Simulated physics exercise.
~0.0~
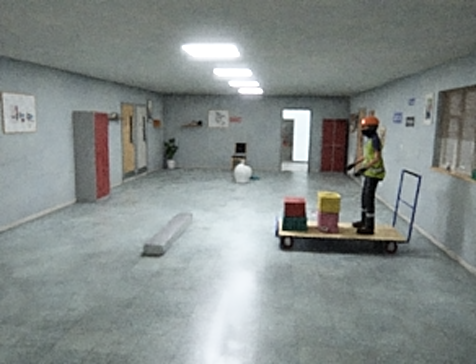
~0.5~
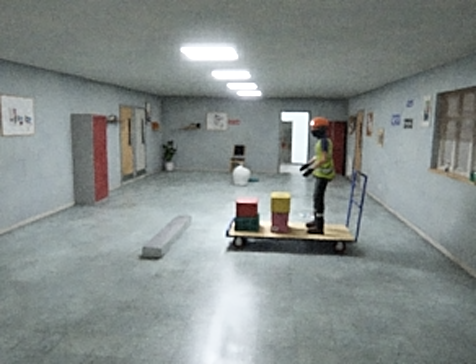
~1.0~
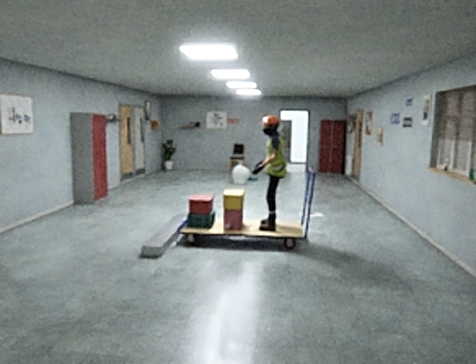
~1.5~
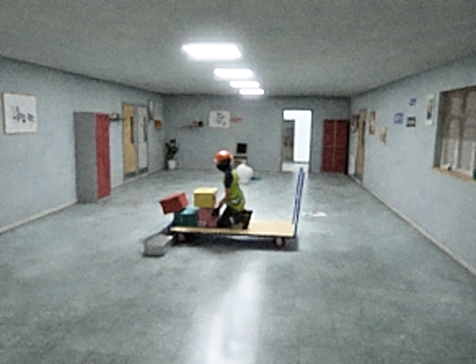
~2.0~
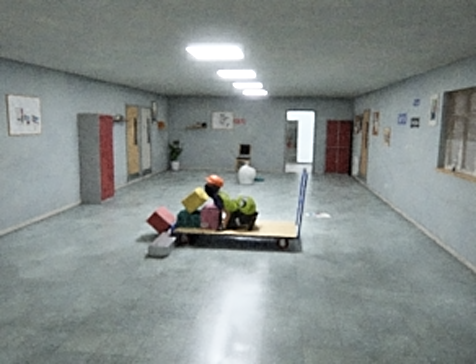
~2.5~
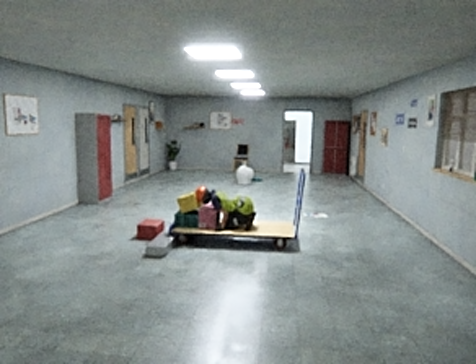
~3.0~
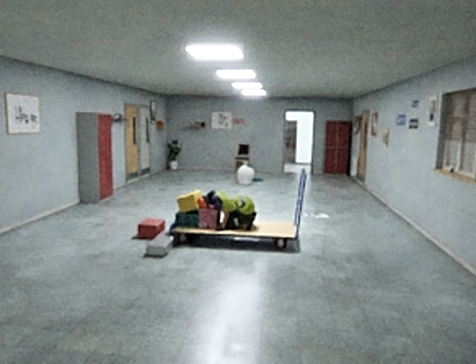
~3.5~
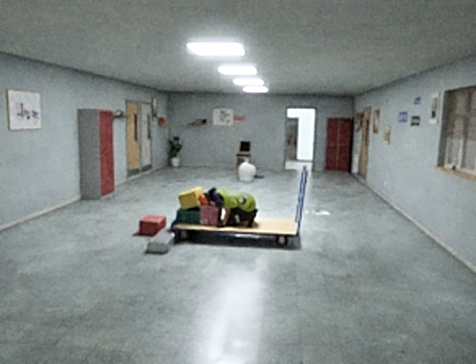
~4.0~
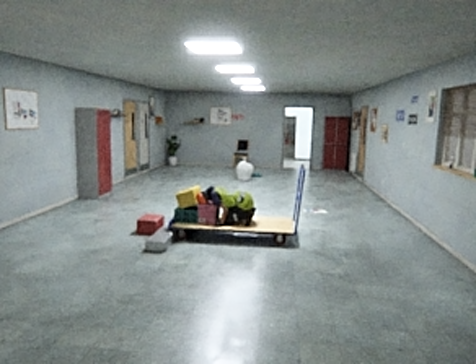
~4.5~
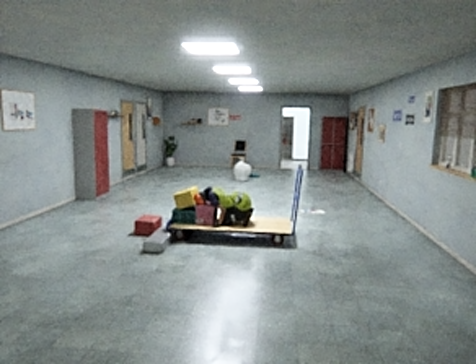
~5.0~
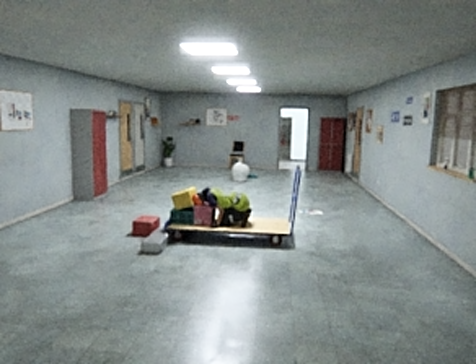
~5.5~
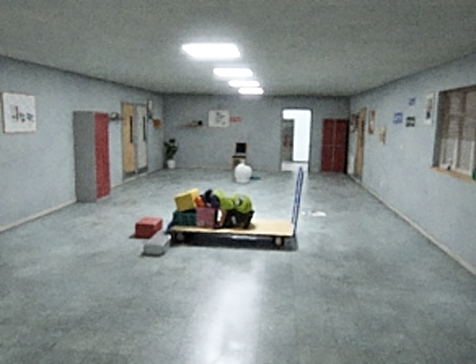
In a grey hall, a cart hits a kerb, toppling its rider and spilling a red box.
